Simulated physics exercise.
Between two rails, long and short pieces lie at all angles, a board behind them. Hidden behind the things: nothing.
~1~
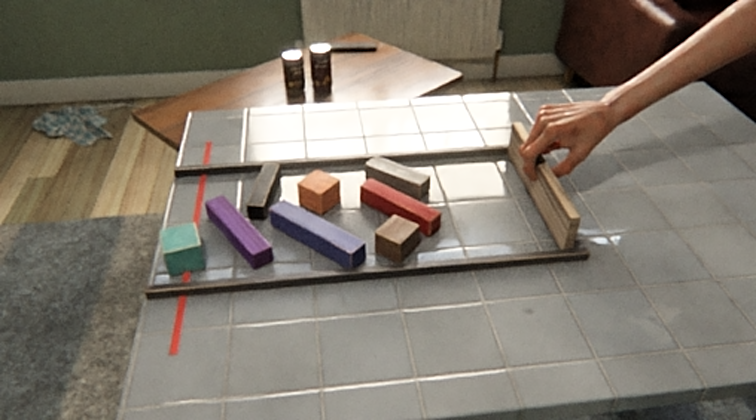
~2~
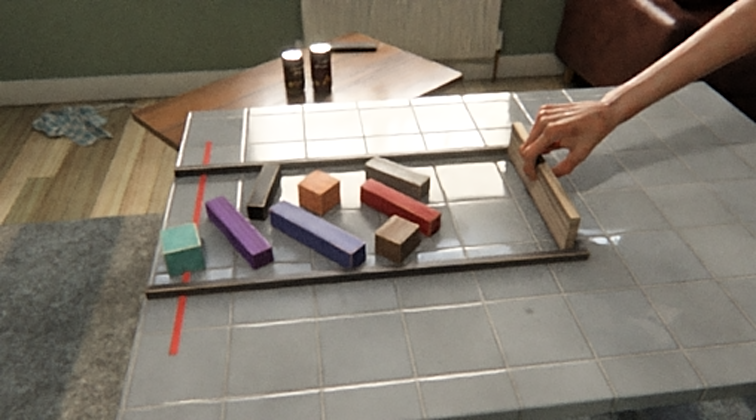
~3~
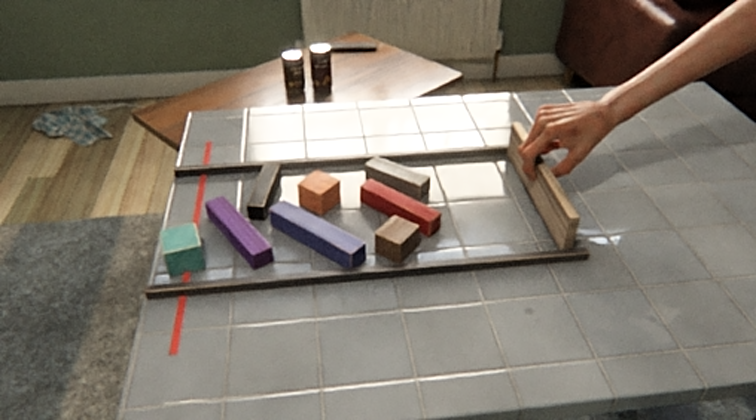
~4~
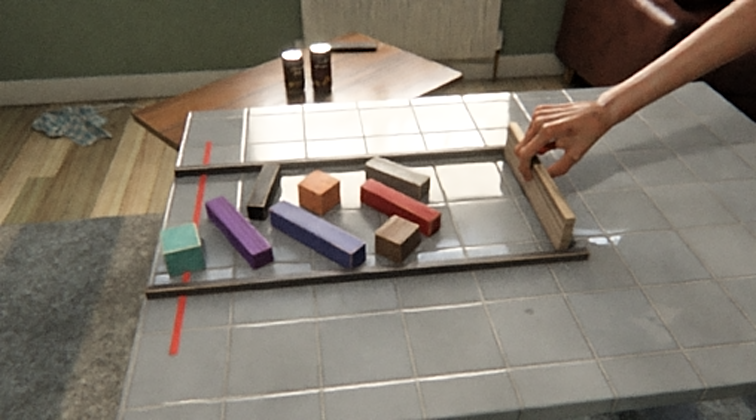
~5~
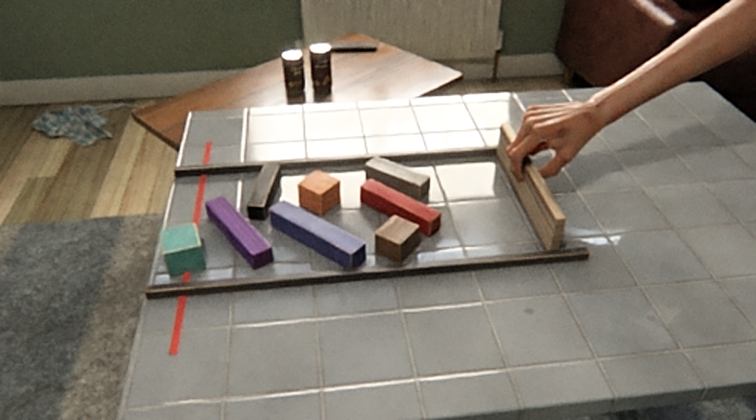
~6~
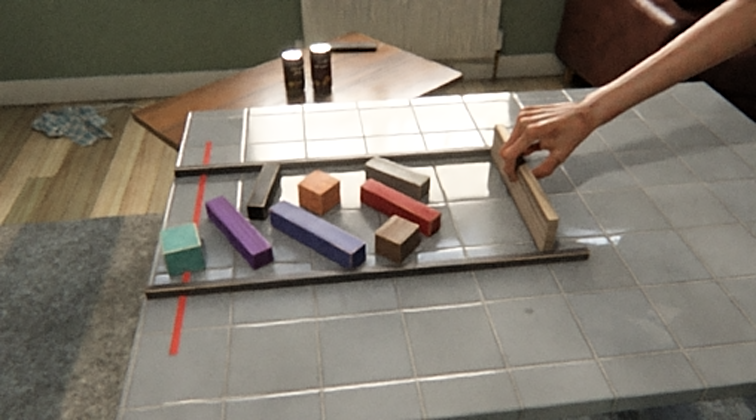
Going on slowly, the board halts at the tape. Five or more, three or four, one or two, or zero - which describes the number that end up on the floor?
Watch it: Lots of them - five or more - go plunging down.
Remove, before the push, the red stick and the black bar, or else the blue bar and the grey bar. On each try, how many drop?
Result: 4 in the first case, with 4 in the second.
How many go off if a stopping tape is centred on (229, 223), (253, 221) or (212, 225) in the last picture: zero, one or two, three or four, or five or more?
Counts as listed: Just one or two / 1 or 2 / at least five.
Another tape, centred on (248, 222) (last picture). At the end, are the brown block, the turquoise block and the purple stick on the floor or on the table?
Brown block: Stays in place; turquoise block: Goes down; purple stick: Goes down.
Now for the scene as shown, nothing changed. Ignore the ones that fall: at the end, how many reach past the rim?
Count: 1.
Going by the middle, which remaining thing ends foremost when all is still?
It is the red stick.
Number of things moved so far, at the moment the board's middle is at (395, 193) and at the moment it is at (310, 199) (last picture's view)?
The count reaches 3 first and 7 second.
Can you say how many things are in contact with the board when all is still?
Looks like 3 of them, all told.
A little later, none off yet; turquoise block at rest near (182, 249); purple stick at rest near (238, 230); black bar at rest near (265, 191).
When it is over, the number that fall off is five or more; down, orange block, blue bar, black bar, purple stick and turquoise block.
